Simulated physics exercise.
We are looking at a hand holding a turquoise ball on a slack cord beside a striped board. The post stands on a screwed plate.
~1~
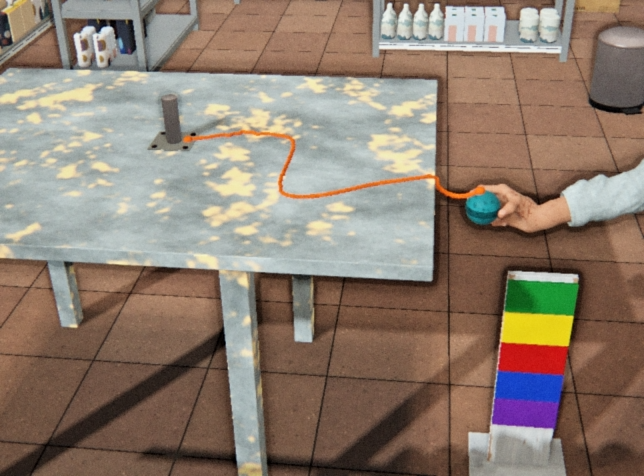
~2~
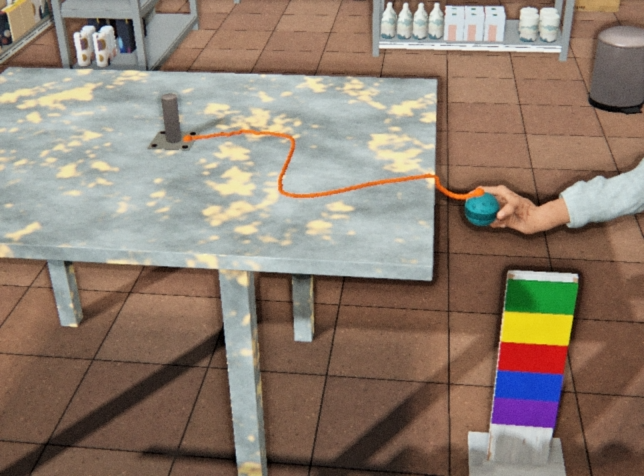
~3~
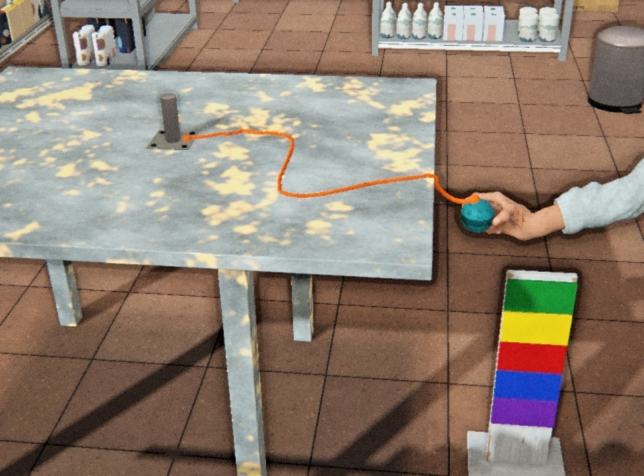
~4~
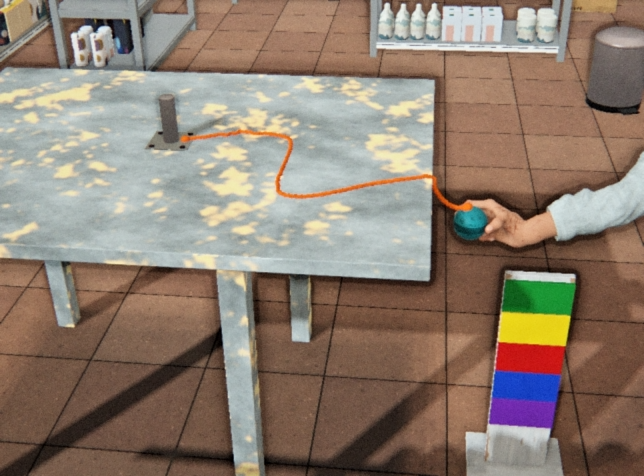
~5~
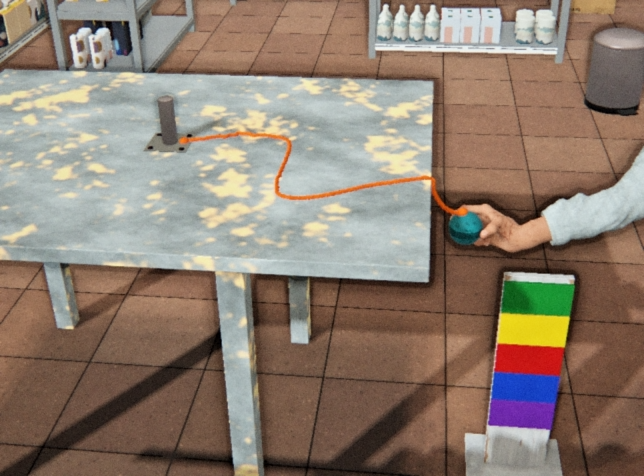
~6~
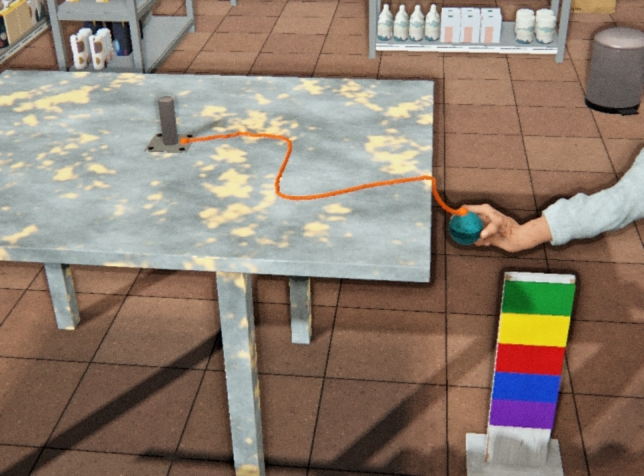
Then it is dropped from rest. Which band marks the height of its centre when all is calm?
At red.
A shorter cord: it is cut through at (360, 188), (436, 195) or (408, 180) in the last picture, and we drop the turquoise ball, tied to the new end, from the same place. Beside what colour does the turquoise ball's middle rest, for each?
It would be no band; yellow; green.
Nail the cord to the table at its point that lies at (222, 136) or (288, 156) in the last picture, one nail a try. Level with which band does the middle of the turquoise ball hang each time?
One after the other, red; yellow.
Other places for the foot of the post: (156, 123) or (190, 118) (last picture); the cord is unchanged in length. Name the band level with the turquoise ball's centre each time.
It would be yellow; red.
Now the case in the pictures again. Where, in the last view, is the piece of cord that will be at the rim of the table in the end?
It lies at about (295, 198).
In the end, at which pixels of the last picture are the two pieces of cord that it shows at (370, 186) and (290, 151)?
About (430, 237), and the other about (323, 157).
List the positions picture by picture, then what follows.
Turquoise ball (483, 207); green (541, 300); yellow (537, 330); red (533, 360); blue (529, 388); purple (525, 415), in the first frame.
Turquoise ball (482, 209); cord through (224, 134) (288, 137) (283, 171) (318, 195) (404, 179), in the second frame.
Turquoise ball (478, 215), in the third frame.
Turquoise ball (471, 223); cord through (221, 134) (286, 137) (281, 171) (315, 196) (401, 180), in the fourth frame.
Turquoise ball (466, 228), in the fifth frame.
Turquoise ball (466, 228); cord through (221, 136) (285, 139) (280, 173) (315, 197) (401, 181), in the sixth frame.
Early on, ball near (397, 321); level with red.
Midway, ball near (430, 347); level with red.
Finally, ball near (428, 343); level with red. Its centre hangs level with the red band.
